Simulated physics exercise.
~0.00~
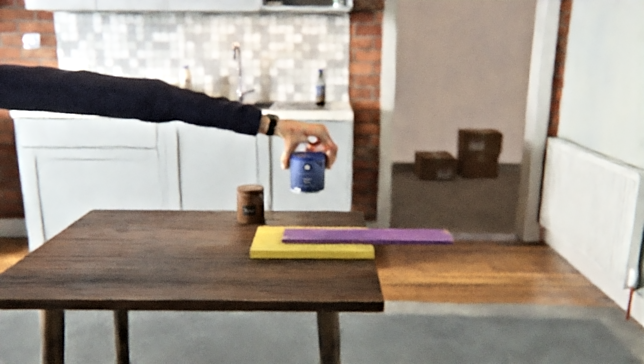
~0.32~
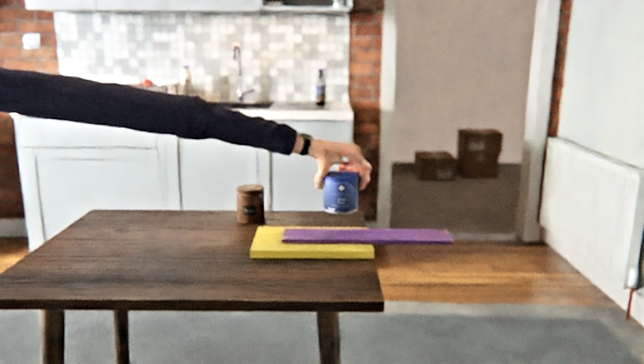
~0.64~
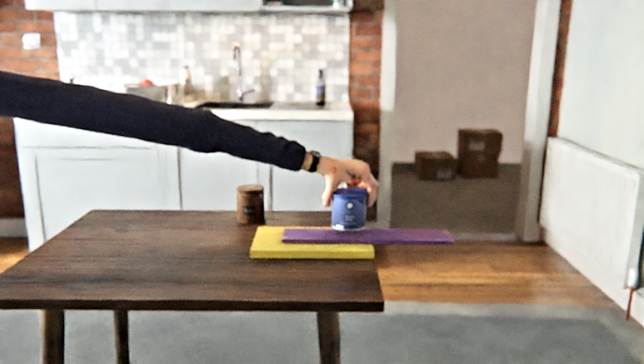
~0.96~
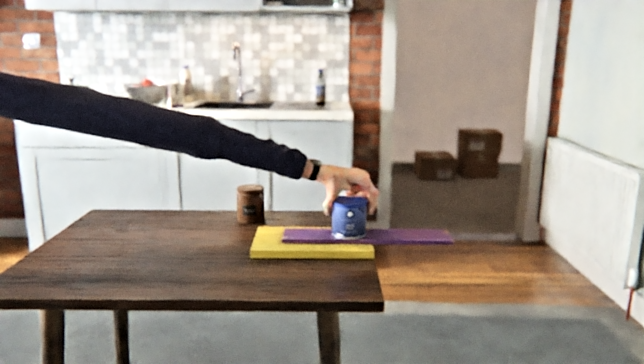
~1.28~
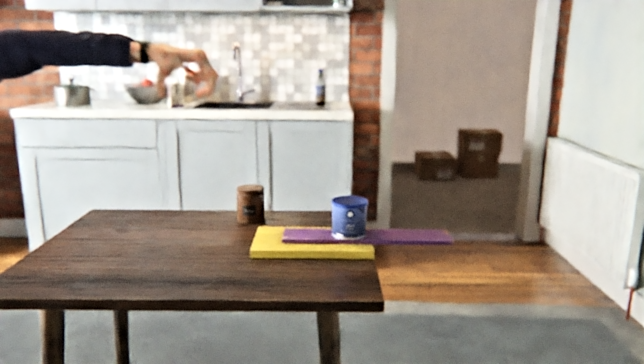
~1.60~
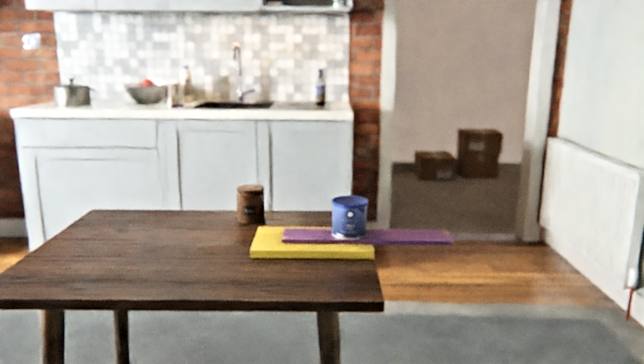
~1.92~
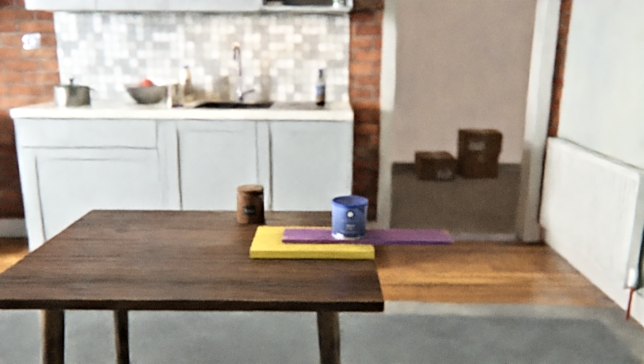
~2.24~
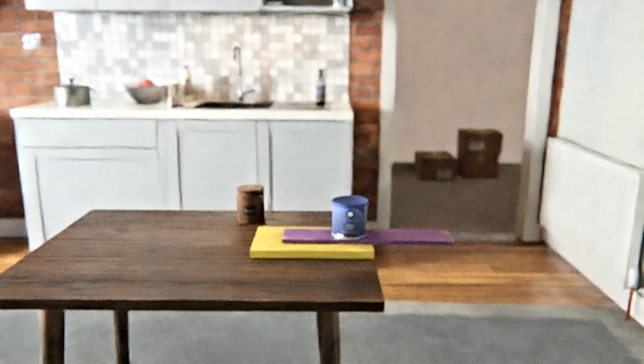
A blue tin, held by a hand reaching in from the left, moved right and down onto a purple board lying across a yellow slab near a brown jar. The hand let go and withdrew, and everything stayed in place.
